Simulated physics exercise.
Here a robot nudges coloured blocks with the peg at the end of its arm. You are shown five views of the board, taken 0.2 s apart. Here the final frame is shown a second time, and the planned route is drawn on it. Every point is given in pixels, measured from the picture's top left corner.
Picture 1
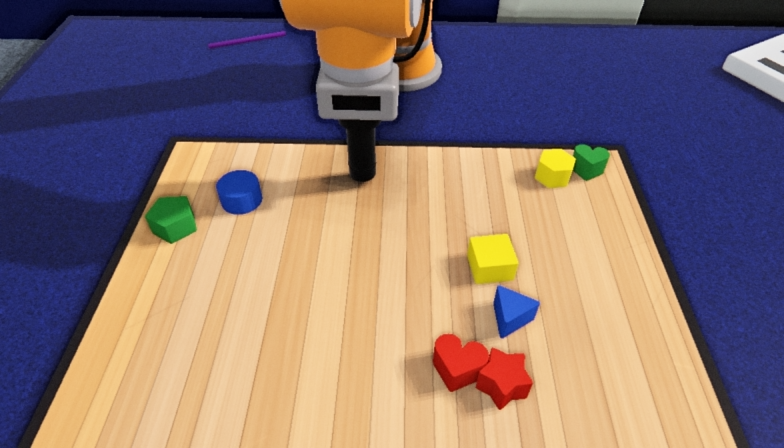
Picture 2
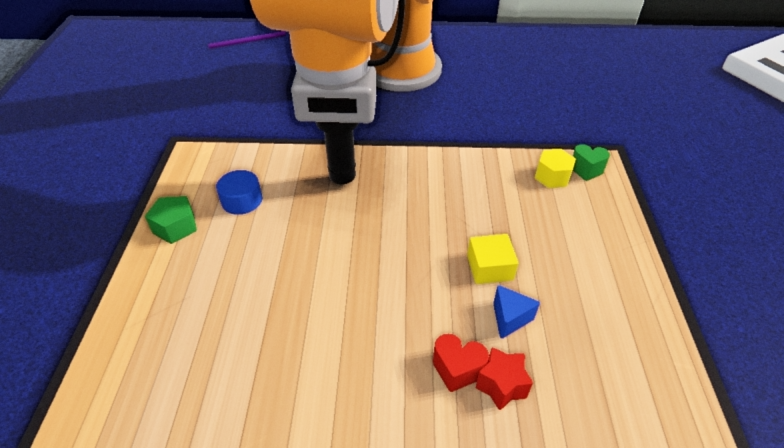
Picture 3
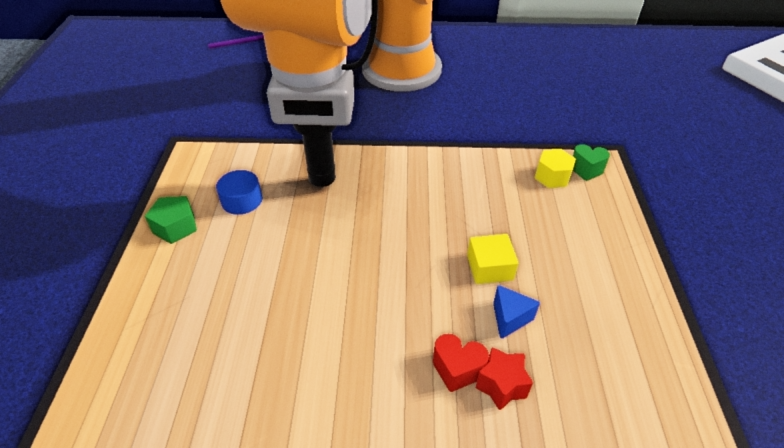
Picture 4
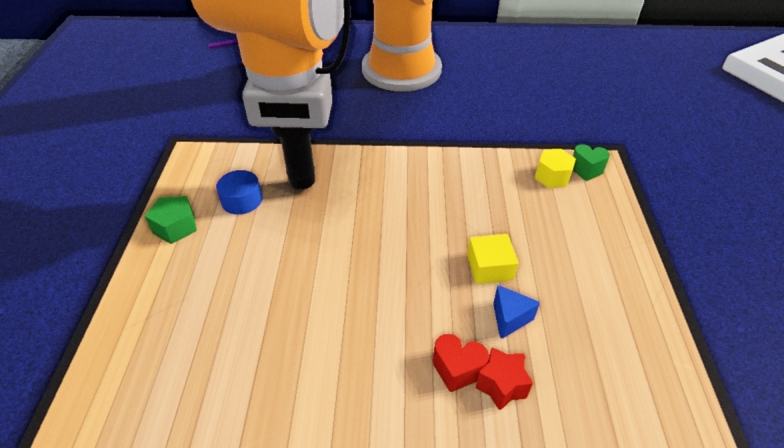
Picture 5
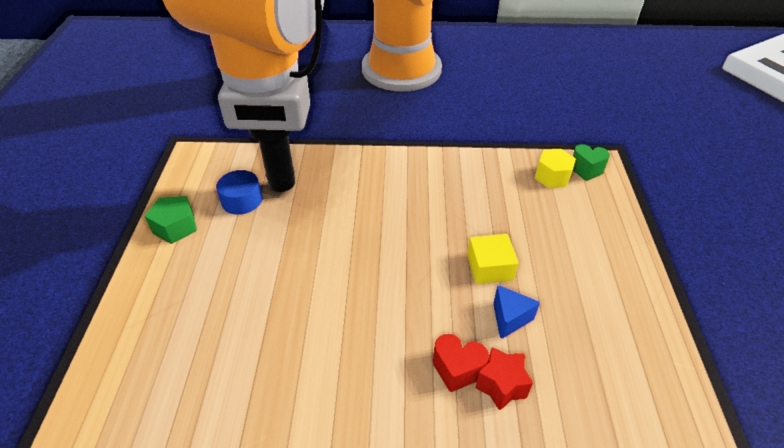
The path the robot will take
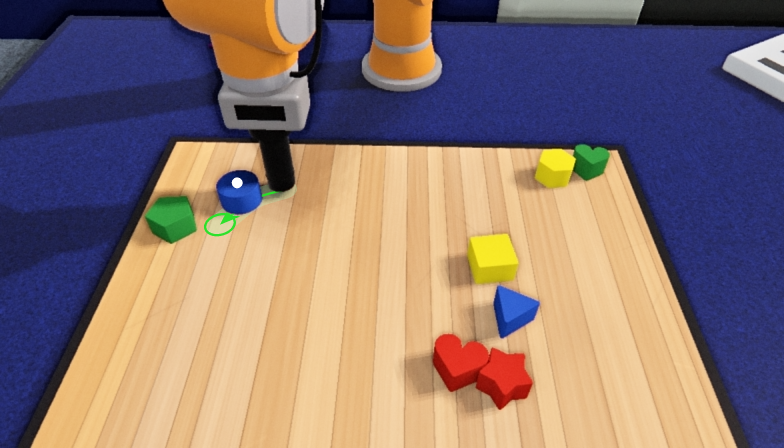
The footage shows an orange robot arm moving its black peg steadily left along the far edge of a wooden board, nearing a blue disc beside a green pentagonal block, while all the coloured blocks stay still.
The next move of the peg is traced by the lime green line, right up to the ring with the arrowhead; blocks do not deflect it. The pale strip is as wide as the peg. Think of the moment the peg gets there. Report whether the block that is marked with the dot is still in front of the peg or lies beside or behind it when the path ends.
I'd say the block that is marked with the dot has slipped off and sits beside or behind the peg.
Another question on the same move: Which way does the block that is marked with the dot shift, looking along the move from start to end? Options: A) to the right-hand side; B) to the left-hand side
Answer: A.
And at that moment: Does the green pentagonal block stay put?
I believe not.
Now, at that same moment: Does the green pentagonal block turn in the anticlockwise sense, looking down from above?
I expect so.
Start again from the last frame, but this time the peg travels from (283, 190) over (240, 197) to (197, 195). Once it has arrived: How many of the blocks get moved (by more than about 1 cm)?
Expect two.
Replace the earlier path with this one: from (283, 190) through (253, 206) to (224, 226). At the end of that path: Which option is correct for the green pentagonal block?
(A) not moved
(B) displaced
My pick is B.
Path on the board, from (283, 190) by way of (259, 197) and (239, 209) to (220, 224); the dot is on the blue disc.
What follows on the original path. Halfway along, peg (246, 197); blue disc (206, 191).
At the end, peg (218, 219); green pentagonal block (148, 216), turned 30° anticlockwise; blue disc (186, 195).
